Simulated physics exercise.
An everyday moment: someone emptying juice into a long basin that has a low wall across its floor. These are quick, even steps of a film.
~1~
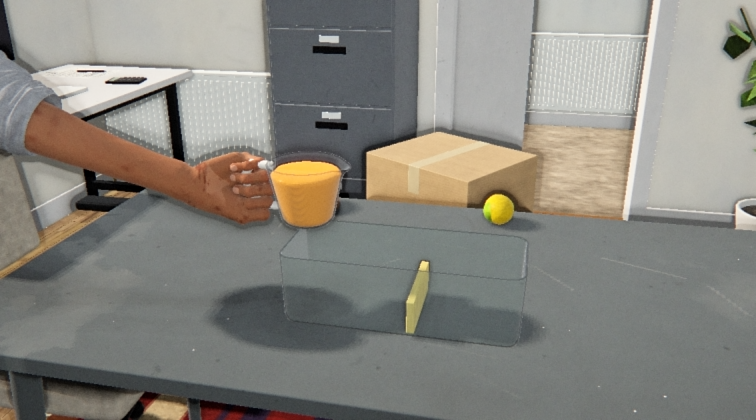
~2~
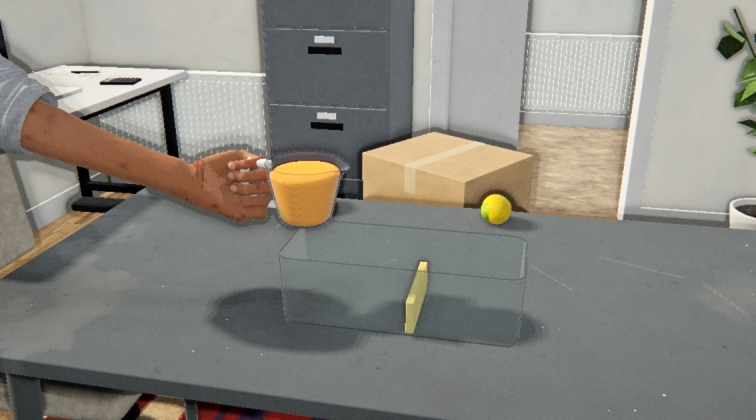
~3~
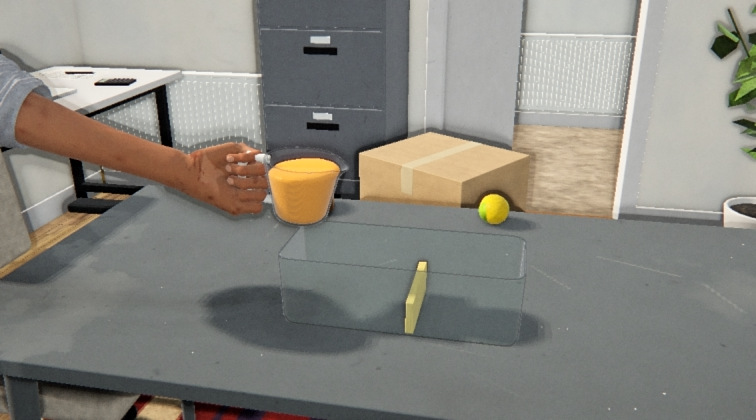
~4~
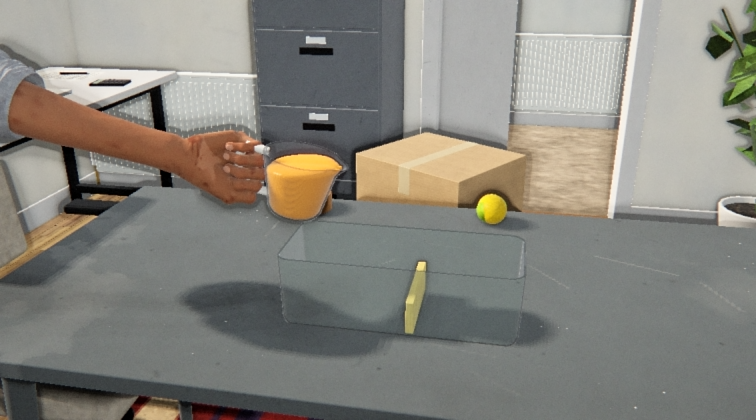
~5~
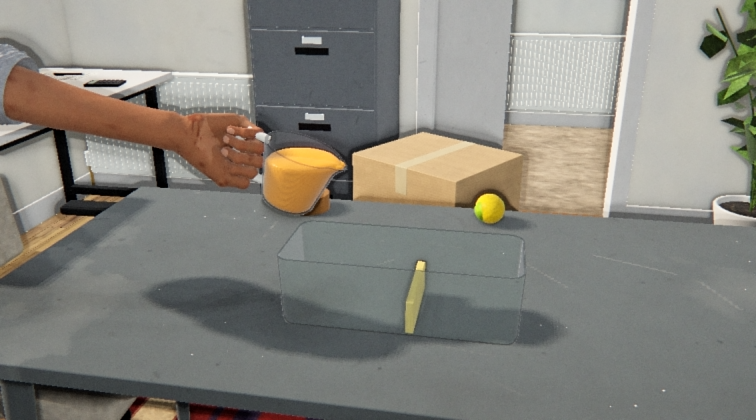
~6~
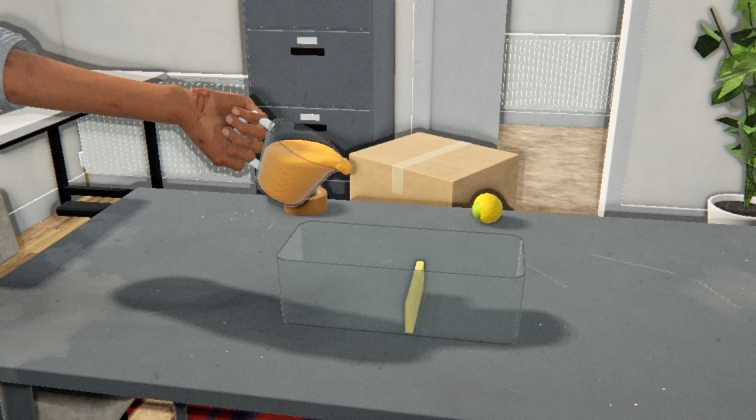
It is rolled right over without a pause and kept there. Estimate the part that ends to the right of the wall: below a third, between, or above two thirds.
The share right of the wall is between a third and two thirds.
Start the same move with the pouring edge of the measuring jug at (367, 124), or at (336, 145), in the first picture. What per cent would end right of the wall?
First some 85, then 15 per cent.
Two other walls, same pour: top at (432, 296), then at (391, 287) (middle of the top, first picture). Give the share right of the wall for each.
Roughly 15 per cent, and 90 per cent.
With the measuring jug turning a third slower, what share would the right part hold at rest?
Some 20 per cent.
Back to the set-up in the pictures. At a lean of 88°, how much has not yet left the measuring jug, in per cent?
Roughly 45 in a hundred.
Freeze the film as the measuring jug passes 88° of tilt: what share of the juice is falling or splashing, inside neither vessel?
About 40 per cent.
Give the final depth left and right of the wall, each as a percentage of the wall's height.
Near 20 on the left, 20 on the right.
A moment on, the measuring jug is tipped on its side and 46 per cent is still to pour, 14 is left of the wall and 0 right of it.
Next, the measuring jug is tipped right over and 3 per cent is still to pour, 45 is left of the wall and 33 right of it.
Then the measuring jug is tipped right over and 0 per cent is still to pour, 56 is left of the wall and 41 right of it.
Later the measuring jug is tipped right over and 0 per cent is still to pour, 56 is left of the wall and 42 right of it.
Finally, 56 per cent lies left of the wall, 42 right of it and 2 outside.
